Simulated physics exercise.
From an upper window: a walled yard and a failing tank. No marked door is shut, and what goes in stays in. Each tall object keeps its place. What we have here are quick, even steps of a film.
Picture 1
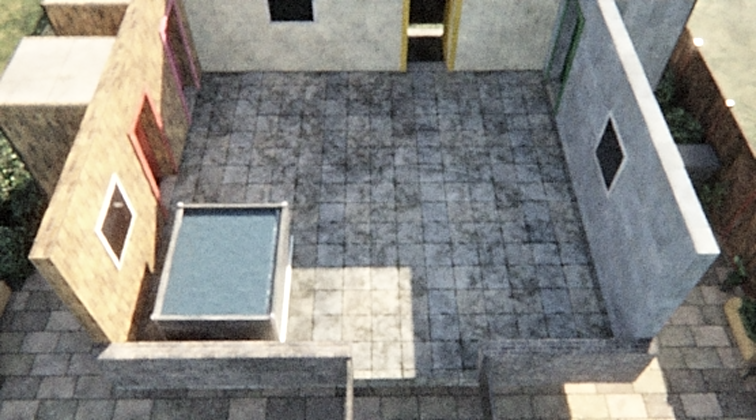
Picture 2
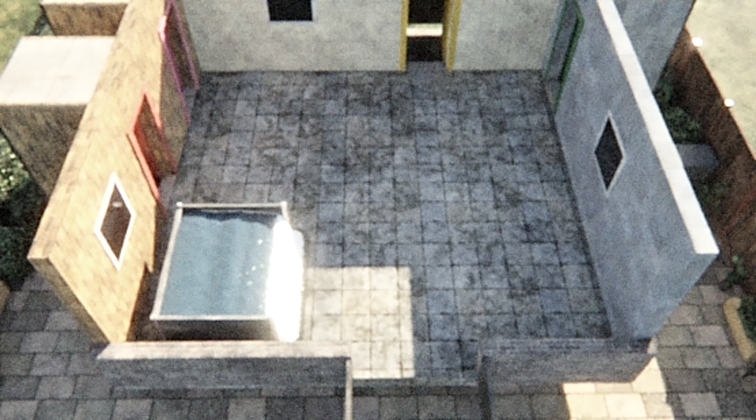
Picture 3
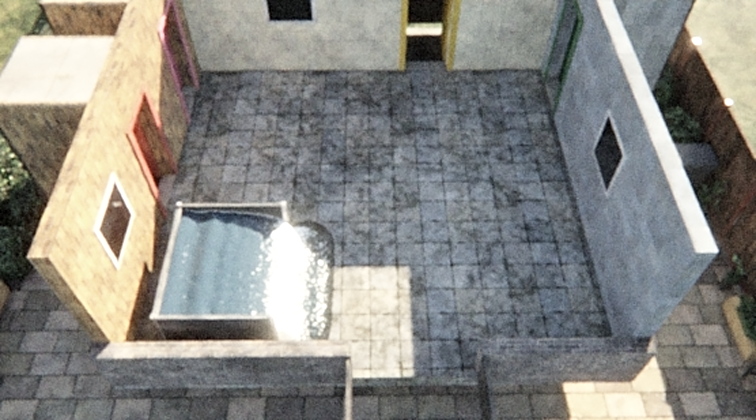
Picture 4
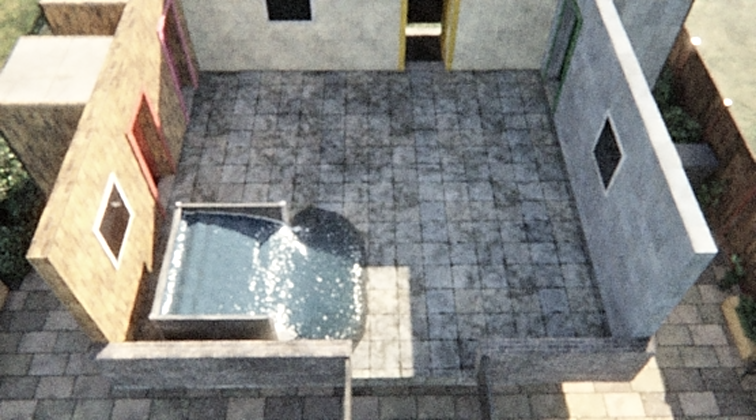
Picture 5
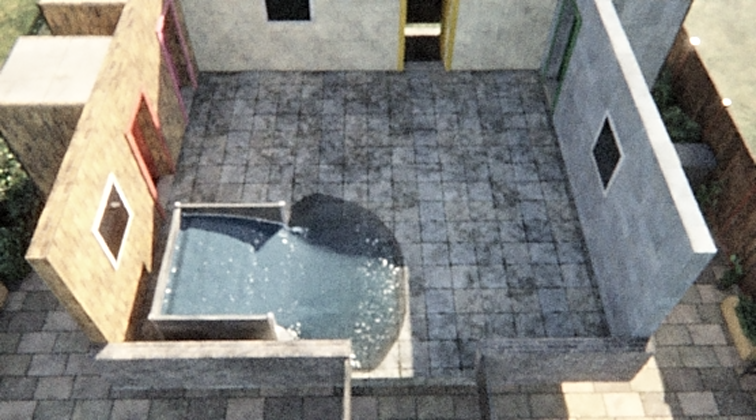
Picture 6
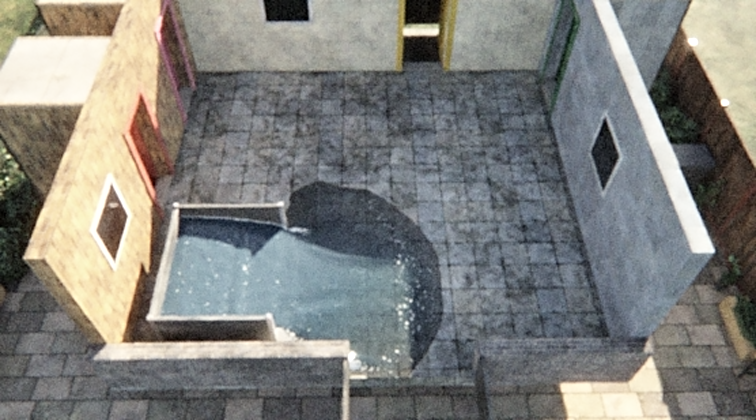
A paved yard enclosed by walls is seen from high above, looking down from an upper window. A pale-rimmed tank of blue water stands at the lower left beside an orange-tan wall with a red-framed opening, with a grey wall at right and yellow-framed doorway at the back. Water bursts from the tank's right side and spreads rightward over the grey tiles in a glittering, dark-edged sheet, while the camera stays still.
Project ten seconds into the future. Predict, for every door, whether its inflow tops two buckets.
My prediction: The pink door stays at or under the cap there; the green door stays at or under the cap there; the yellow door tips over the cap there; the red door stays at or under the cap there.
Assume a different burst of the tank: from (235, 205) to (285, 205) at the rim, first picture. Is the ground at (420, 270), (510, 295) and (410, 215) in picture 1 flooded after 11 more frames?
Taken in turn they're unwetted, unwetted and unwetted.
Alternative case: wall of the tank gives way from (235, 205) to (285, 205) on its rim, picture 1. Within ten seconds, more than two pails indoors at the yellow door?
Yellow door: Tops the limit.
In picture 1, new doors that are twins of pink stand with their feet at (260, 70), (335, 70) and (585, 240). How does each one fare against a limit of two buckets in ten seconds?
Stays below the line; stays below the line; crosses the line.
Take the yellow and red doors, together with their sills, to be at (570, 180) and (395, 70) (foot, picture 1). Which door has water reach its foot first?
The one in yellow comes first.
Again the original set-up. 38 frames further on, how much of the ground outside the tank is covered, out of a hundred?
Roughly 65 percent, I'd say.
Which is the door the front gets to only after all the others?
That would be the one in red.
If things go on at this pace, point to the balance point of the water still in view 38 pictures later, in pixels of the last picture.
I'd say around (452, 194).
A moment on, water covers 40 % of the floor; the pink door not reached, the green door not reached, the yellow door not reached, the red door not reached.
Next, water covers 50 % of the floor; the pink door not reached, the green door not reached, the yellow door not reached, the red door not reached.
Then, water covers 55 % of the floor; the pink door not reached, the green door wet at the sill, nothing in, the yellow door not reached, the red door not reached.
Later, water covers 65 % of the floor; the pink door not reached, the green door wet at the sill, nothing in, the yellow door under two buckets in, the red door not reached.
In the end, water covers 90 % of the floor; the pink door wet at the sill, nothing in, the green door wet at the sill, nothing in, the yellow door over two buckets in, the red door wet at the sill, nothing in.
